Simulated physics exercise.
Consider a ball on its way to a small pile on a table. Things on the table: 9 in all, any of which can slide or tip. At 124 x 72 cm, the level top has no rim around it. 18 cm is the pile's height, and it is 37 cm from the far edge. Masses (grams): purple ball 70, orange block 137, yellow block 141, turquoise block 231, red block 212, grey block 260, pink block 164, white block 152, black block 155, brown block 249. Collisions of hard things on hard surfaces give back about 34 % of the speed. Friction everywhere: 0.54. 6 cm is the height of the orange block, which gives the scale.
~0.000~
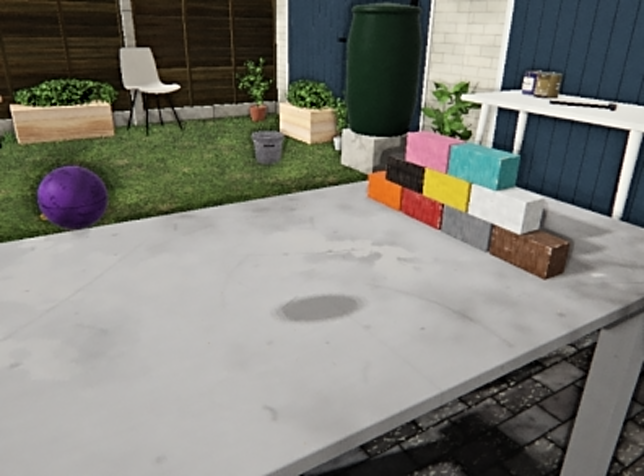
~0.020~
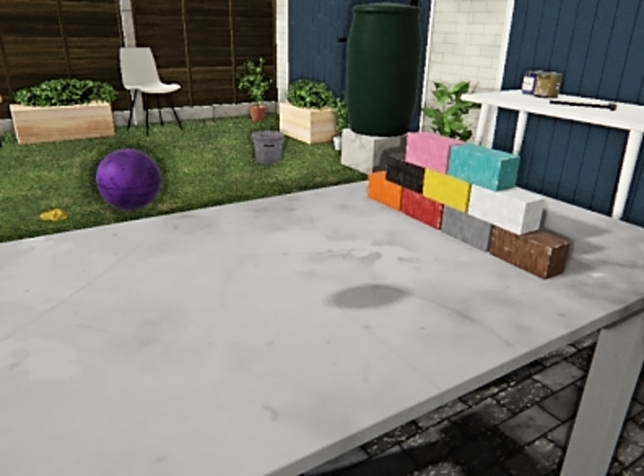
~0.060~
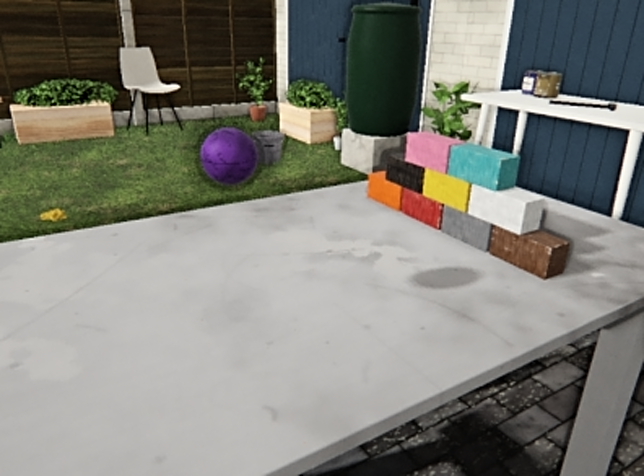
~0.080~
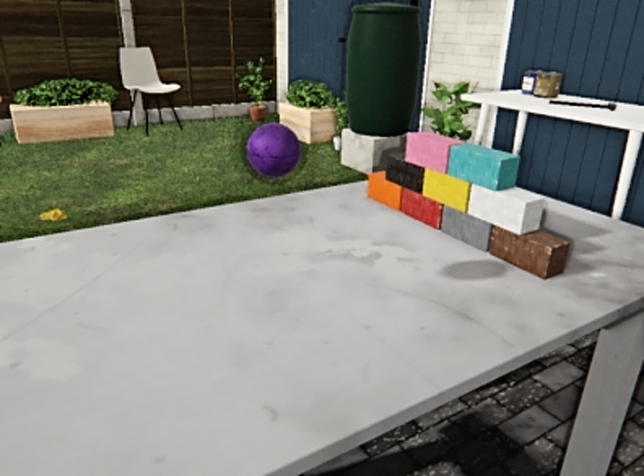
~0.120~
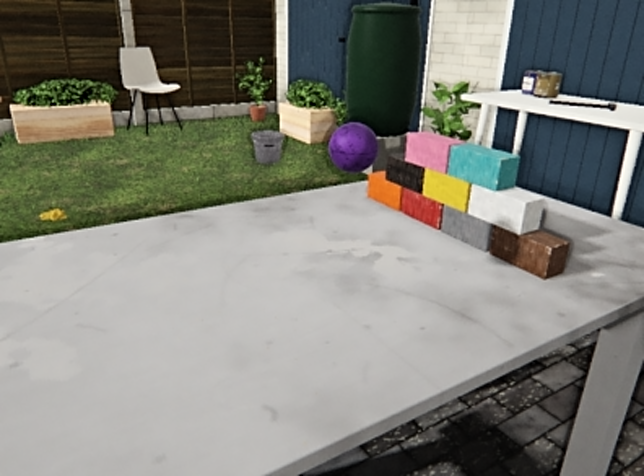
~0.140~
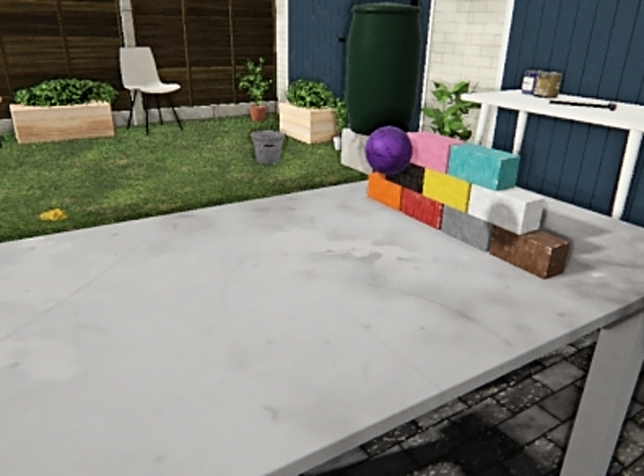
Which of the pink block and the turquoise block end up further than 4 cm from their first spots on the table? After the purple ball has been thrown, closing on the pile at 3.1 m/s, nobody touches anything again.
Result: Pink block: Stays; turquoise block: Moves.
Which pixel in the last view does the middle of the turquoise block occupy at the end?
Near (544, 210).
Around 0.34 s, purple ball near (475, 233); turquoise block at 29° to upright near (511, 171); white block at 15° to upright.
Around 0.44 s, purple ball near (472, 250); turquoise block at 74° to upright near (524, 206); white block at 5° to upright.
Finally (1.2 s), on their side or leaning hard on the table, turquoise block; the other 8 still in place (within 4 cm). Final places as that camera would see them, pink block near (434, 152), turquoise block near (545, 210).
